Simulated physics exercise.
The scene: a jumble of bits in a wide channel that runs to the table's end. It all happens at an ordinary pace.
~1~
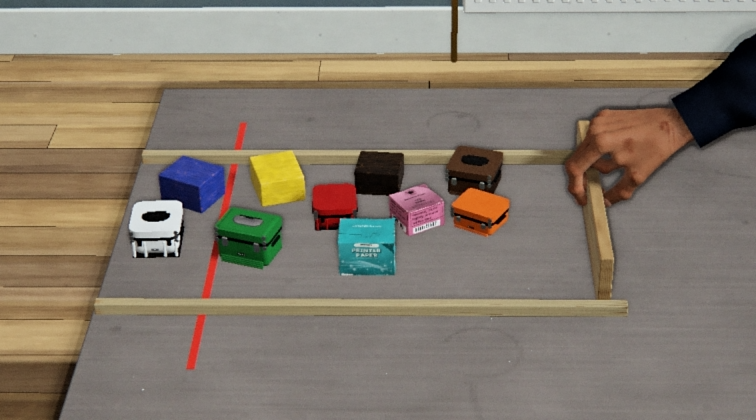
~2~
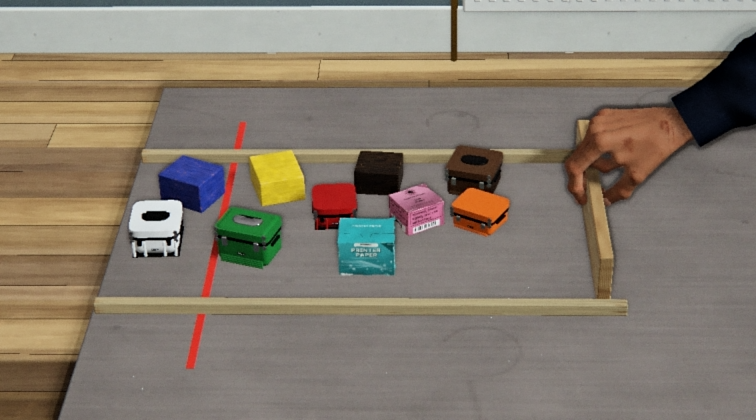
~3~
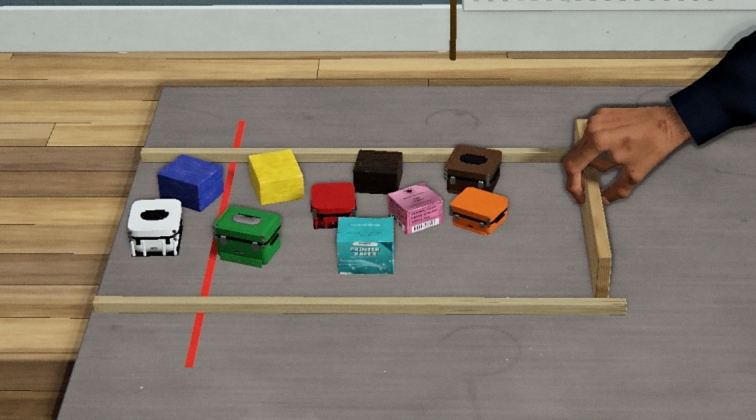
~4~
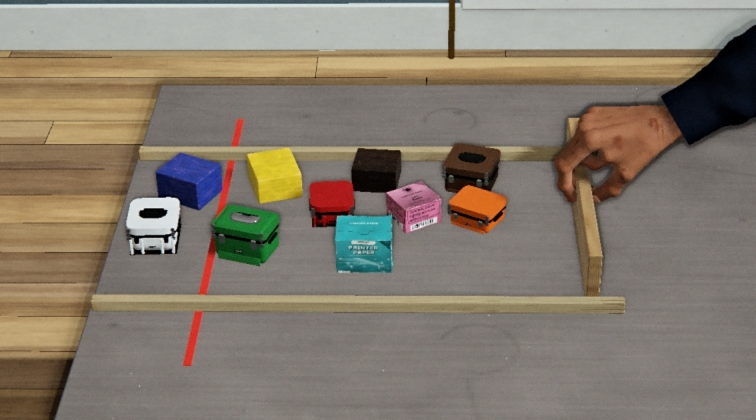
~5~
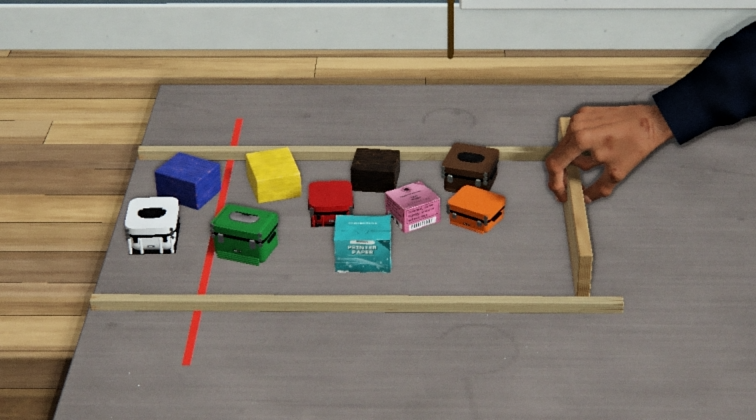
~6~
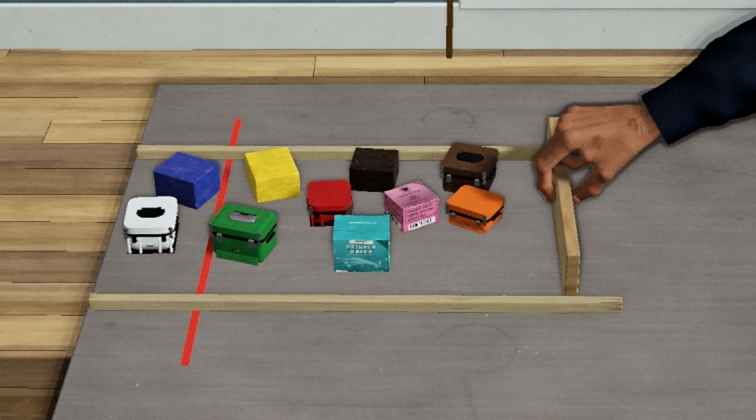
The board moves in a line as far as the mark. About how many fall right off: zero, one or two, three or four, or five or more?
Here the number that fall off is three or four.
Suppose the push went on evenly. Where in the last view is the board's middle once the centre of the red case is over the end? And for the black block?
Near (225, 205) and (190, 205).
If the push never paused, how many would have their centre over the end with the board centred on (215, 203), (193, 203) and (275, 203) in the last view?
The counts: 4, 5 and 1.
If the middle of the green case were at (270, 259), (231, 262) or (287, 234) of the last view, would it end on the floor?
Place by place, it holds on; stays on; holds on.
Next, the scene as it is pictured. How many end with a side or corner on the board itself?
That makes 3.
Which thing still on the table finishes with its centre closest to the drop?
That is the green case.
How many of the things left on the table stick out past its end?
That would be 1.
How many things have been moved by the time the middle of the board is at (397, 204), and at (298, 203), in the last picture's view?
First 5, then 10.
A little later, none off yet; white case at rest near (152, 226); blue block at rest near (187, 180); green case at rest near (244, 233).
Next, none off yet; white case at rest near (152, 226); blue block shifted about its own width near (156, 182); green case moving near (230, 232).
When it is over, the number that fall off is three or four; down, red case, yellow block, blue block and white case.
